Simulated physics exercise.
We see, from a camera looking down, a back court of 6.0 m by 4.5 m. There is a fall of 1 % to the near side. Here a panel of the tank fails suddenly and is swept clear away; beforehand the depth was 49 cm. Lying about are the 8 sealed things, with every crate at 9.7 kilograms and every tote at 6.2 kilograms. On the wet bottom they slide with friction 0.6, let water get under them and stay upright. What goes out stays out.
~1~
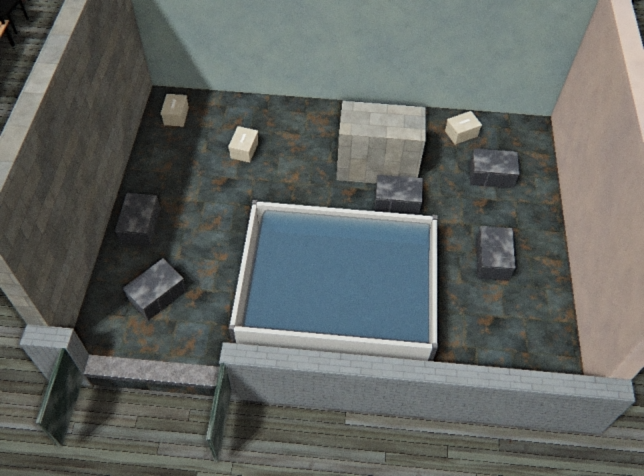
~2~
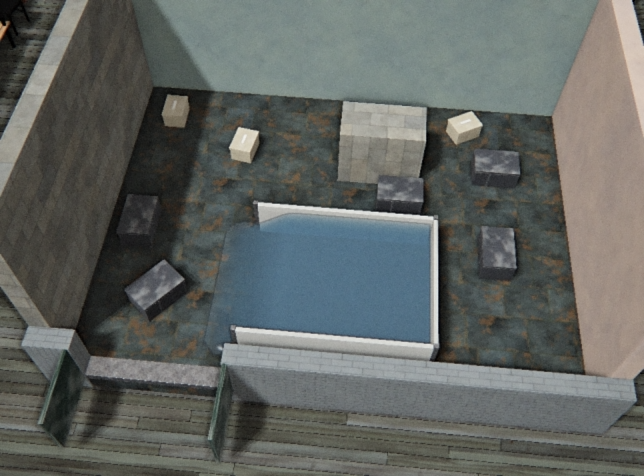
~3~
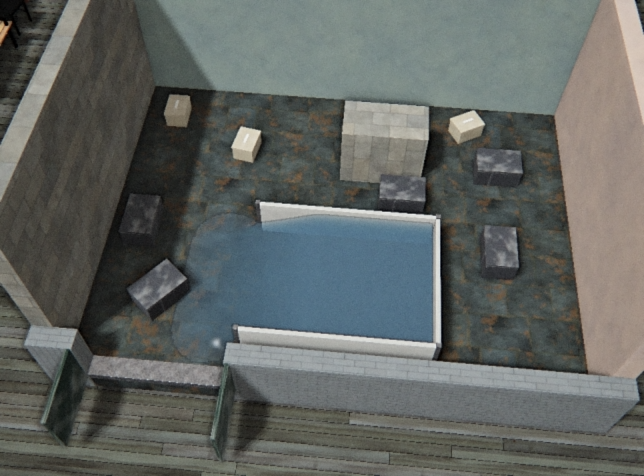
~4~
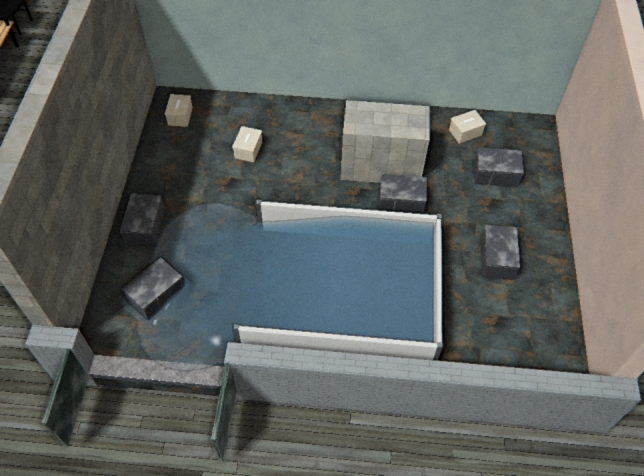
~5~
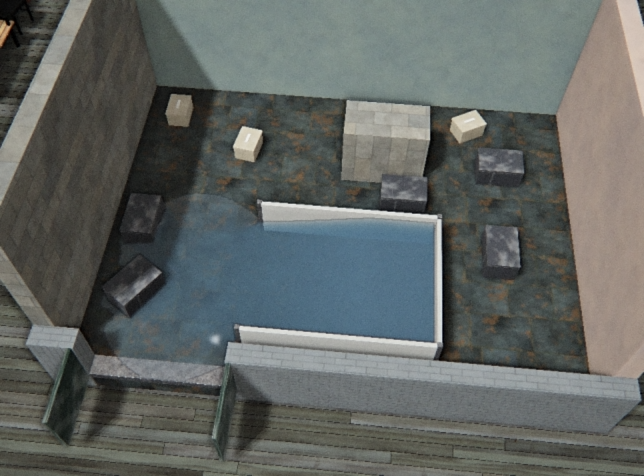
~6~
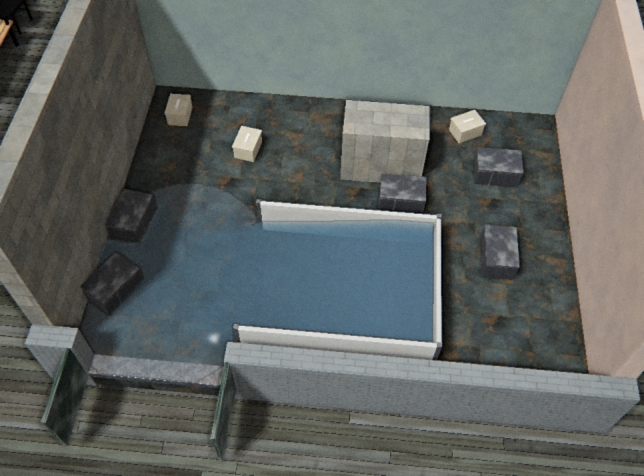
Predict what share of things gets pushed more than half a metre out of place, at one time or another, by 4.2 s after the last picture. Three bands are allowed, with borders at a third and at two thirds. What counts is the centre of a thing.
We'll see a moderate share moved that far, a third to two thirds.
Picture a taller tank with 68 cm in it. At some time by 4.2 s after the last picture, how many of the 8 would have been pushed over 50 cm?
Under that setup the answer is 5.
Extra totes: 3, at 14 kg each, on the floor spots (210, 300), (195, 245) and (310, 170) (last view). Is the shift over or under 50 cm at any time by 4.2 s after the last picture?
Reading them off in order: Clears the mark, clears the mark, not beyond.
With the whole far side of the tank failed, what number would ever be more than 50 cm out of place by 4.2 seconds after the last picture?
Then 8 of them would.
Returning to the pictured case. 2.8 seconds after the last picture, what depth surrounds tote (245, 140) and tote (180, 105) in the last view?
Close to 4 and 11 centimetres.
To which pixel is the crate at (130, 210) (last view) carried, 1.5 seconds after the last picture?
Around (148, 128).
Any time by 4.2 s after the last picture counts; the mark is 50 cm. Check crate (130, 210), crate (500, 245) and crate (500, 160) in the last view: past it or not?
In turn: Over, under, under.
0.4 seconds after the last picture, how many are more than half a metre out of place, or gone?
I count 1 of them.
Then, 0.4 s after the last picture 1 of 8 are over 50 cm from their spots; 2 afloat.
Then, 1.5 s after the last picture 2 of 8 are over 50 cm from their spots; 2 afloat.
Then, 2.8 s after the last picture 3 of 8 are over 50 cm from their spots; 3 afloat.
Then, 4.2 s after the last picture 4 of 8 are over 50 cm from their spots, and 4 have been at some point; 3 afloat.
